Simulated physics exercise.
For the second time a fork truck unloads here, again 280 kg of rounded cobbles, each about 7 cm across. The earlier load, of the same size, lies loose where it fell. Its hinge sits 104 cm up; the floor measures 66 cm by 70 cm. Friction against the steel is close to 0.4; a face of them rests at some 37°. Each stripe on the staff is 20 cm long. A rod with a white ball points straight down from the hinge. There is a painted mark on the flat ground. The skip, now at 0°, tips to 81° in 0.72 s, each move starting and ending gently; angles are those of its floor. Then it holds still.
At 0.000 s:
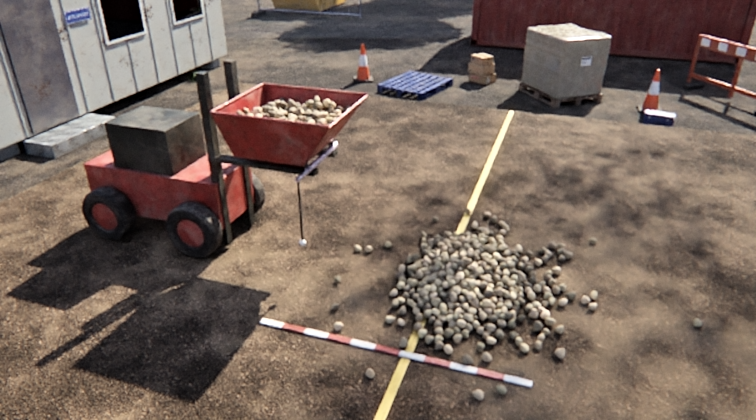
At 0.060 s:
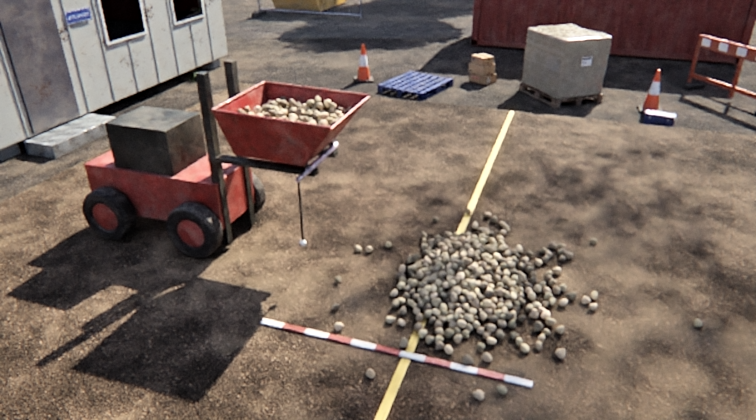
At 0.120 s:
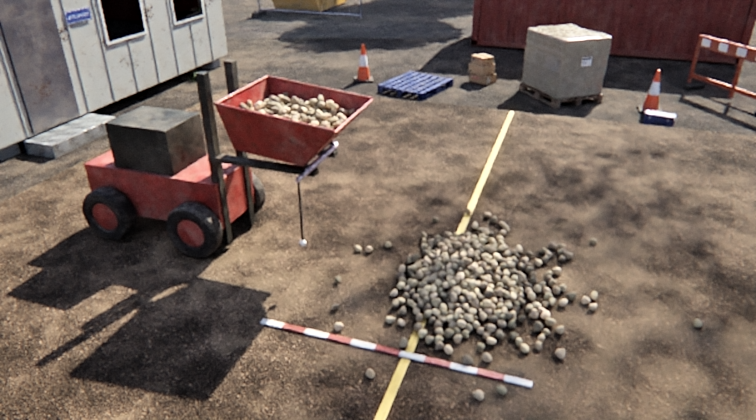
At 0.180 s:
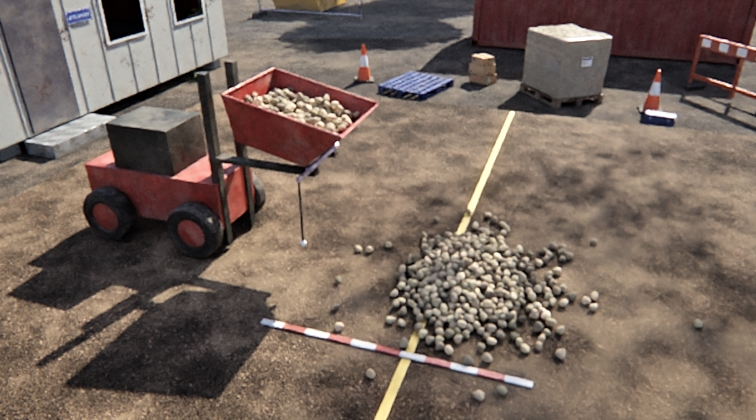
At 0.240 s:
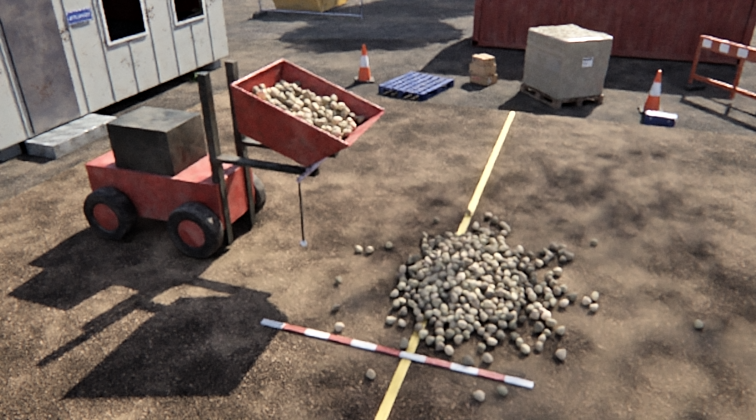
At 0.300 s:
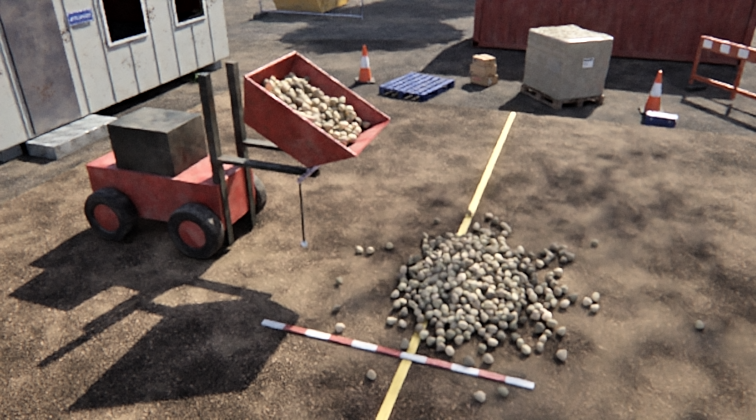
The red skip on a small fork truck, loaded with rounded stones, slowly tilted down toward the right, its left end rising, while the loose pile of stones on the ground lay still.
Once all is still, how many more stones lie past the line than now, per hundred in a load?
About 41 per cent.
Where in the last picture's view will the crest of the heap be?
Around (442, 255).
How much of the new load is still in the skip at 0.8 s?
About 80 per cent.
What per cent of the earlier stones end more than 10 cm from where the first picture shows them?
Roughly 15 per cent of them.
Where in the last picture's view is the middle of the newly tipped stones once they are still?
Around (432, 267).
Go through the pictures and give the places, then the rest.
In the first frame, the skip is at 0°, its lip at (329, 127); the top of the load is at (310, 105). The earlier load is highest near (463, 264), 18 cm above ground level, 22 % short of the line, 78 % past the line.
In the second frame, lip at (331, 128), floor tilted 2°, highest stones at (303, 105); the stones move at 0.3 m/s on average.
In the third frame, the skip is at 6°, its lip at (335, 132); the top of the load is at (298, 100); the stones move at 0.7 m/s on average.
In the fourth frame, the skip is at 13°, its lip at (341, 138); the top of the load is at (283, 95); the stones move at 1.0 m/s on average.
In the fifth frame, the skip is at 21°, its lip at (348, 146); the top of the load is at (283, 89); the stones move at 1.2 m/s on average.
In the sixth frame, the skip is at 30°, its lip at (355, 156); the top of the load is at (289, 83); the stones move at 1.3 m/s on average.
After 0.5 s the floor is at 68°; in per cent of one load, 100 in the skip, 22 short of the line, 78 past the line; the foremost stones are at (596, 295).
After 0.8 s the floor is at 81°; in per cent of one load, 81 in the skip, 41 short of the line, 78 past the line; the foremost stones are at (596, 295).
After 1.2 s the floor is at 81°; in per cent of one load, 14 in the skip, 80 short of the line, 107 past the line; the foremost stones are at (596, 295).
After 3.5 s the floor is at 81°; in per cent of one load, 0 in the skip, 81 short of the line, 119 past the line; the foremost stones are at (633, 313). Net gain past the line, 41.
